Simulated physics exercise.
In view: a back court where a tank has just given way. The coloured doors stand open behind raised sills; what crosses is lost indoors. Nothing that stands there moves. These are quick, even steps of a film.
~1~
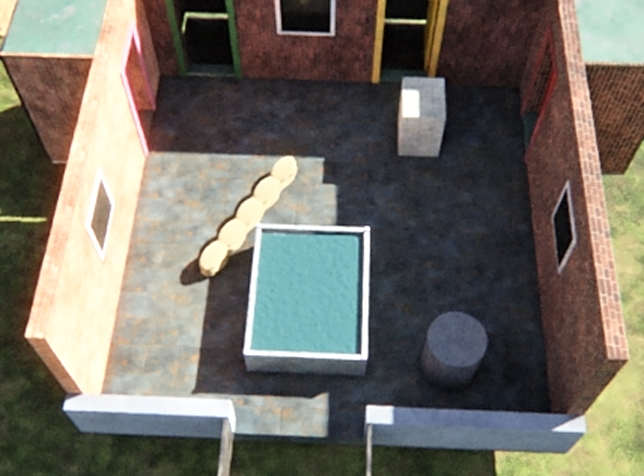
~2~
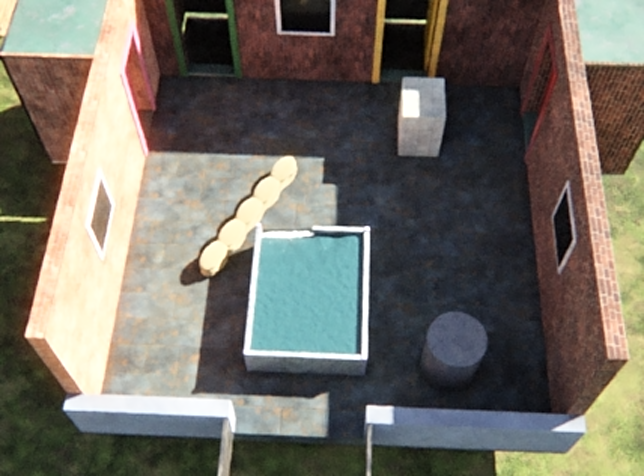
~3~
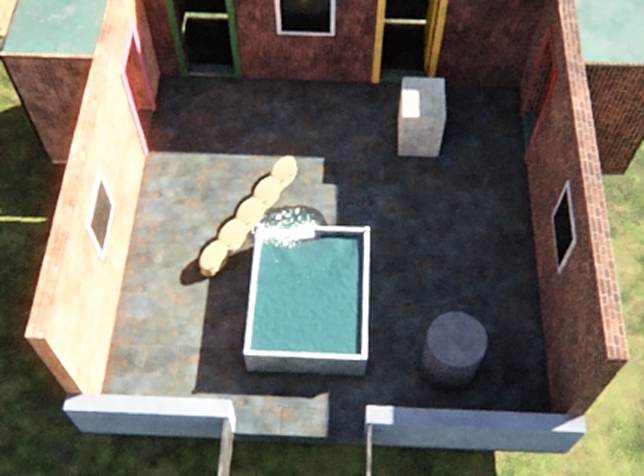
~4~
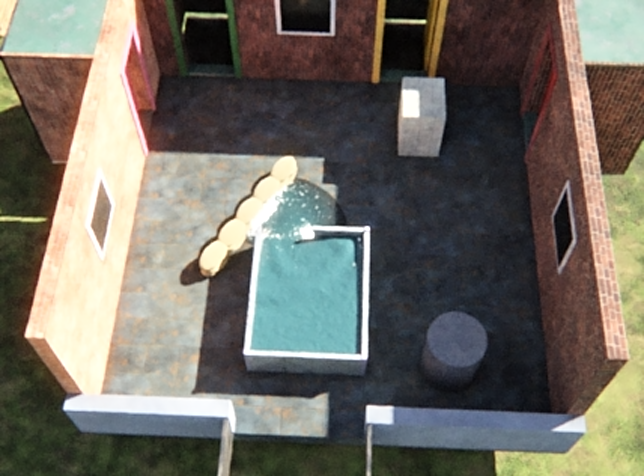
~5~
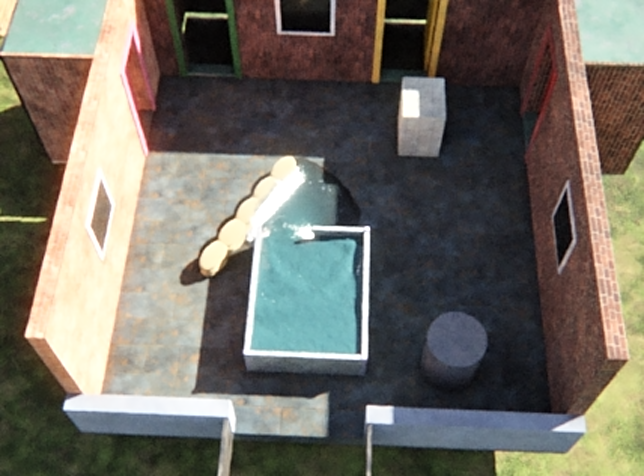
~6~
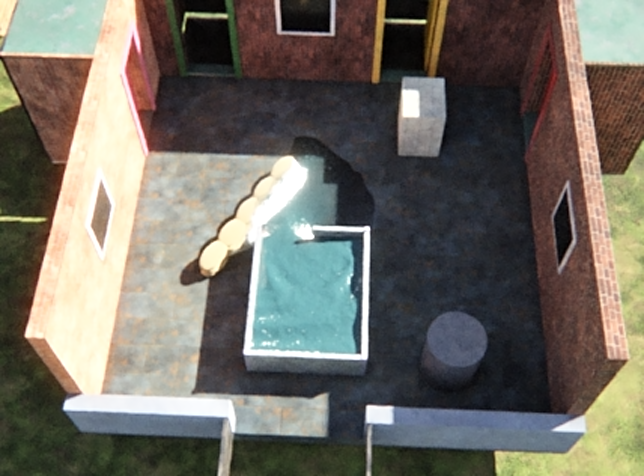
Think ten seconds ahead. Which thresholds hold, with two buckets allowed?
In the end: The green door holds within the limit; the pink door holds within the limit; the yellow door floods; the red door holds within the limit.
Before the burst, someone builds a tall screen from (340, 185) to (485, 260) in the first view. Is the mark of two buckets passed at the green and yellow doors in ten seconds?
Then: Green door lets less in, yellow door goes over.
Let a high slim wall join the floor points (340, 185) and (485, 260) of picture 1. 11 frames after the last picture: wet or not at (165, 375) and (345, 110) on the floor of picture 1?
In turn: Dry, flooded.
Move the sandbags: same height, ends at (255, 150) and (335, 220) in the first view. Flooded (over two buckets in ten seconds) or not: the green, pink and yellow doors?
Then: Green passes that mark, pink is over, yellow keeps below it.
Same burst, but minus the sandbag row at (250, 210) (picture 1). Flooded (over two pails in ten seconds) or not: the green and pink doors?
Then: Green is over; pink is over.
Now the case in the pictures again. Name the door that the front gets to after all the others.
I say the one in pink.
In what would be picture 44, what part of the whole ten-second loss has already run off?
Some 90 per cent.
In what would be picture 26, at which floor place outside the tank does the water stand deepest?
Around (263, 220).
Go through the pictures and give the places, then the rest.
Still water in the water tank at (309, 291), in the first picture.
The front is at a hidden place, out from the gap on the water tank's far side, in the second picture.
Water pours out on the water tank's far side and has run to (310, 212), in the third picture.
The front is at (298, 183), out from the gap on the water tank's far side, in the fourth picture.
The front is at (299, 163), out from the gap on the water tank's far side, in the fifth picture.
Water pours out on the water tank's far side and has run to (307, 141), in the sixth picture.
A moment on, water covers 15 % of the floor; the green door not reached, the pink door not reached, the yellow door not reached, the red door not reached.
Next, water covers 25 % of the floor; the green door not reached, the pink door not reached, the yellow door under two buckets in, the red door not reached.
Then, water covers 40 % of the floor; the green door wet at the sill, nothing in, the pink door not reached, the yellow door far over two buckets in, the red door wet at the sill, nothing in.
Later, water covers 60 % of the floor; the green door wet at the sill, nothing in, the pink door wet at the sill, nothing in, the yellow door far over two buckets in, the red door wet at the sill, nothing in.
In the end, water covers 90 % of the floor; the green door wet at the sill, nothing in, the pink door wet at the sill, nothing in, the yellow door far over two buckets in, the red door wet at the sill, nothing in.
